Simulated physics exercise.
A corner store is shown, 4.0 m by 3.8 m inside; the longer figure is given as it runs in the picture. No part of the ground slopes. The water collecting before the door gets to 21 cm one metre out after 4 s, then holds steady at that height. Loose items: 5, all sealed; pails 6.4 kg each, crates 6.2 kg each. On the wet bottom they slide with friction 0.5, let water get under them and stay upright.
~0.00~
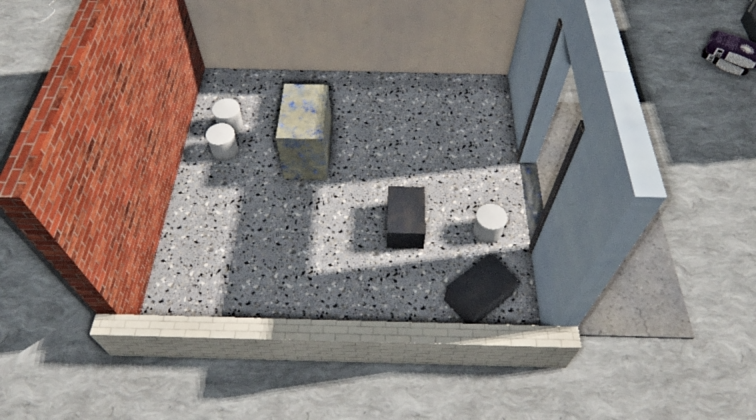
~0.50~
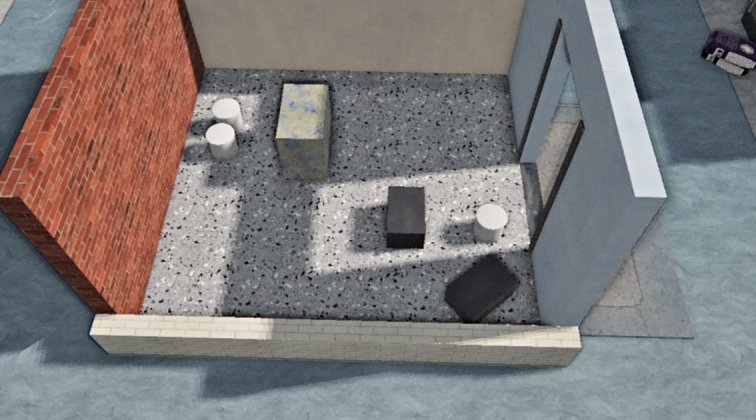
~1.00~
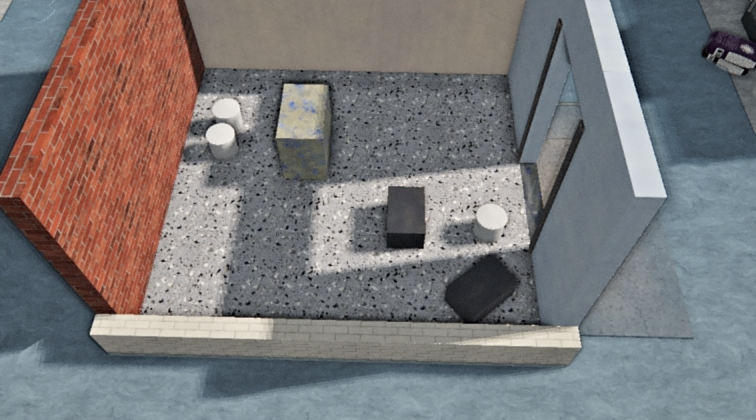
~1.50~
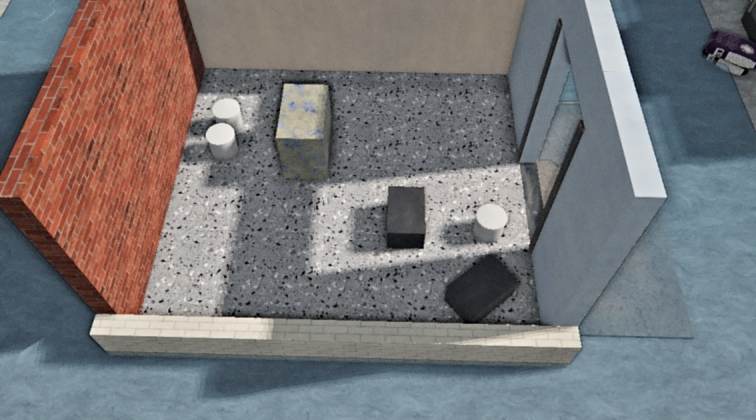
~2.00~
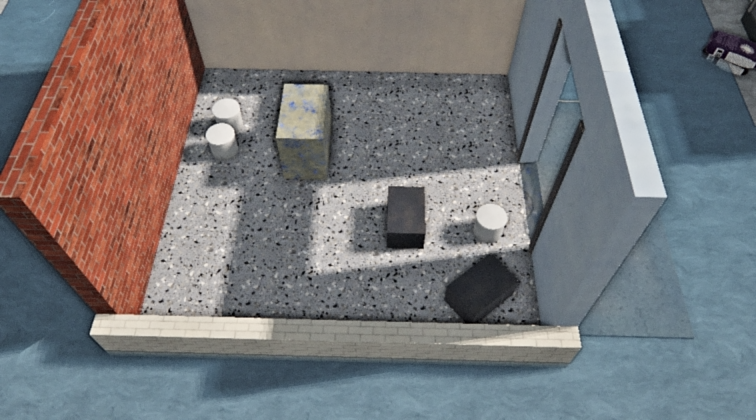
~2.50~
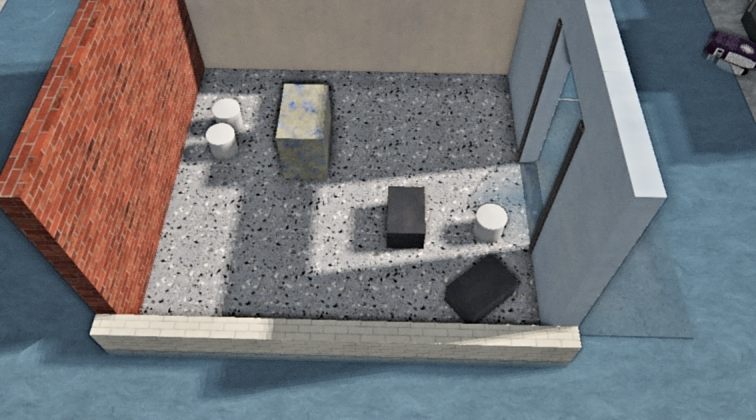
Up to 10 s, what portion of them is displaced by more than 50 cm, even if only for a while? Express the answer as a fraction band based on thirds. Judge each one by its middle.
The band is at least two thirds.
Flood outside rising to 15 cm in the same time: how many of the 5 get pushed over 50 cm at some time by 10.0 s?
Result: 2.
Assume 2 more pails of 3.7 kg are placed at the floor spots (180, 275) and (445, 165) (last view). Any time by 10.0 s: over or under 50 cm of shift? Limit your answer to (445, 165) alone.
The answer is beyond the limit.
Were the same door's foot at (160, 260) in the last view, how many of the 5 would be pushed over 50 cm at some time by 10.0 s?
In that case the number is 3.
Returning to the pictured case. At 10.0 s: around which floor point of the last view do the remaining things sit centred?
Around (336, 226).
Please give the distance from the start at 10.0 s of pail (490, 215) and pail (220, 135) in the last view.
140 cm and 60 cm respectively.
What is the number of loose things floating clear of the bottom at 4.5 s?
By my count, 0.
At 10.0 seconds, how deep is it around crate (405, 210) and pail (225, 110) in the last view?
Depth approx. 9 cm / 7 cm.
After 3.5 s 0 of 5 are over 50 cm from their spots; 0 afloat.
After 4.5 s 2 of 5 are over 50 cm from their spots; 0 afloat.
After 7.0 s 2 of 5 are over 50 cm from their spots; 1 afloat.
After 10.0 s 4 of 5 are over 50 cm from their spots, and 4 have been at some point; 4 afloat.
